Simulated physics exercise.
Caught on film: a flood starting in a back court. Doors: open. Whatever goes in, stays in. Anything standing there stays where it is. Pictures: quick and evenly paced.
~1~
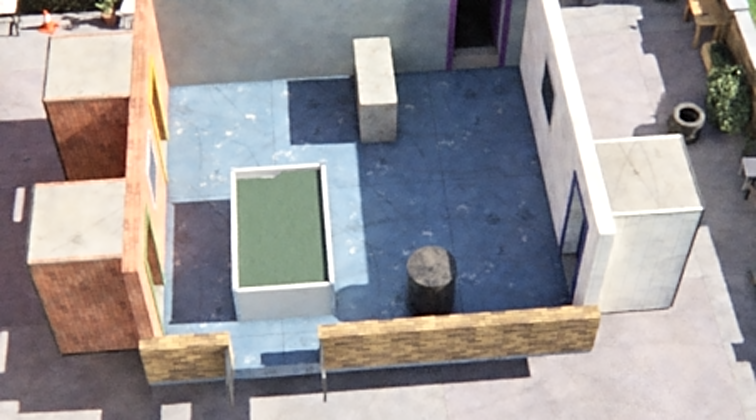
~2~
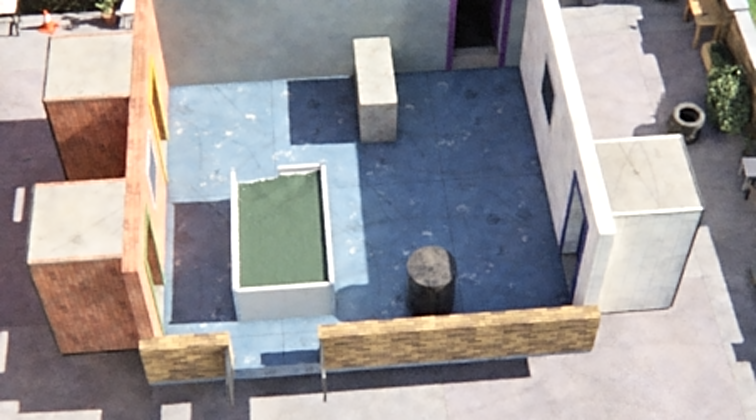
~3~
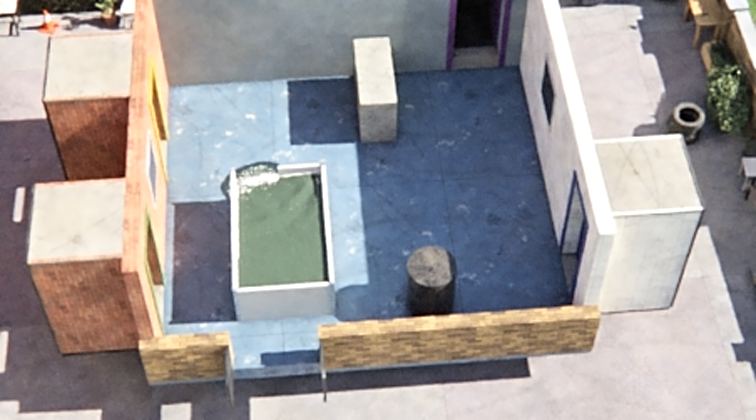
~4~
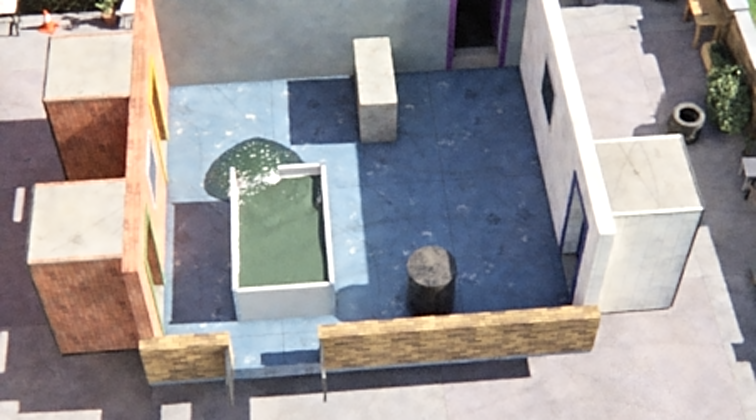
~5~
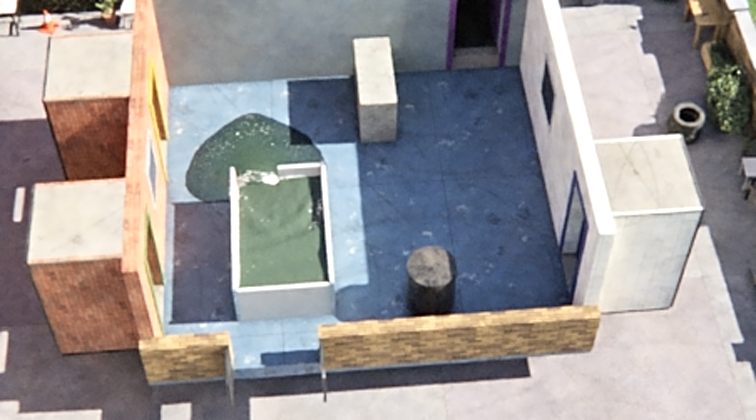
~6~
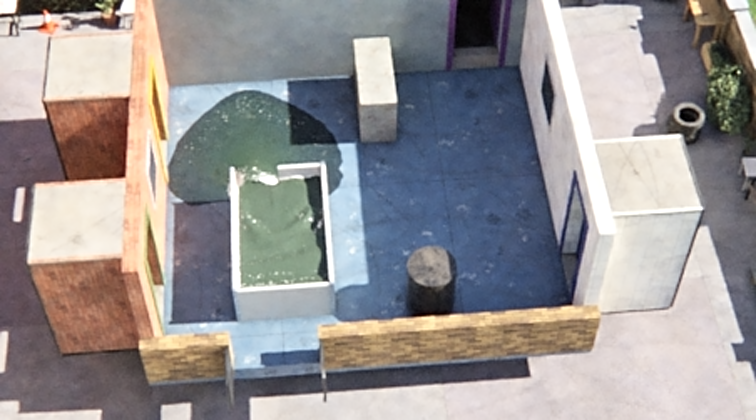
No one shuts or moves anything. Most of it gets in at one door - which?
The yellow door takes the most.
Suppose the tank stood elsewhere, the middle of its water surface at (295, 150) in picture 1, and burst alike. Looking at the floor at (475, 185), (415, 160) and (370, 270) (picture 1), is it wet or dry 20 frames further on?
Point by point, the spots are not hit, not hit and hit.
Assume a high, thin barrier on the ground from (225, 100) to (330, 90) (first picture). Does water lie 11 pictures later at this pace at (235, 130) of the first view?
Answer: Swamped.
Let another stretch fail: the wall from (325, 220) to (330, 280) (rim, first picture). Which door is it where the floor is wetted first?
My pick is the blue one.
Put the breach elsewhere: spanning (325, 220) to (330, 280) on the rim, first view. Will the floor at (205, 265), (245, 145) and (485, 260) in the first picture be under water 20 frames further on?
The first spot is left untouched, the second is left untouched and the third is soaked through.
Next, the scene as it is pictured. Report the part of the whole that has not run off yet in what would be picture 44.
My estimate is some 90 percent.
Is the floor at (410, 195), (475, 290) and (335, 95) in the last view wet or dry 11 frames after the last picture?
The first spot is spared, the second spared and the third swamped.
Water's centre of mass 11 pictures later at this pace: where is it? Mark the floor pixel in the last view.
I reckon somewhere around (271, 205).
A moment on, water covers 25 % of the floor; green door not reached, purple door not reached, yellow door a trickle in, blue door not reached.
Next, water covers 25 % of the floor; green door not reached, purple door not reached, yellow door some in, blue door not reached.
Then, water covers 30 % of the floor; green door not reached, purple door wet at the sill, nothing in, yellow door a lot in, blue door not reached.
Later, water covers 60 % of the floor; green door wet at the sill, nothing in, purple door wet at the sill, nothing in, yellow door a lot in, blue door not reached.
In the end, water covers 80 % of the floor; green door wet at the sill, nothing in, purple door wet at the sill, nothing in, yellow door a lot in, blue door wet at the sill, nothing in; the yellow door has let in the most.
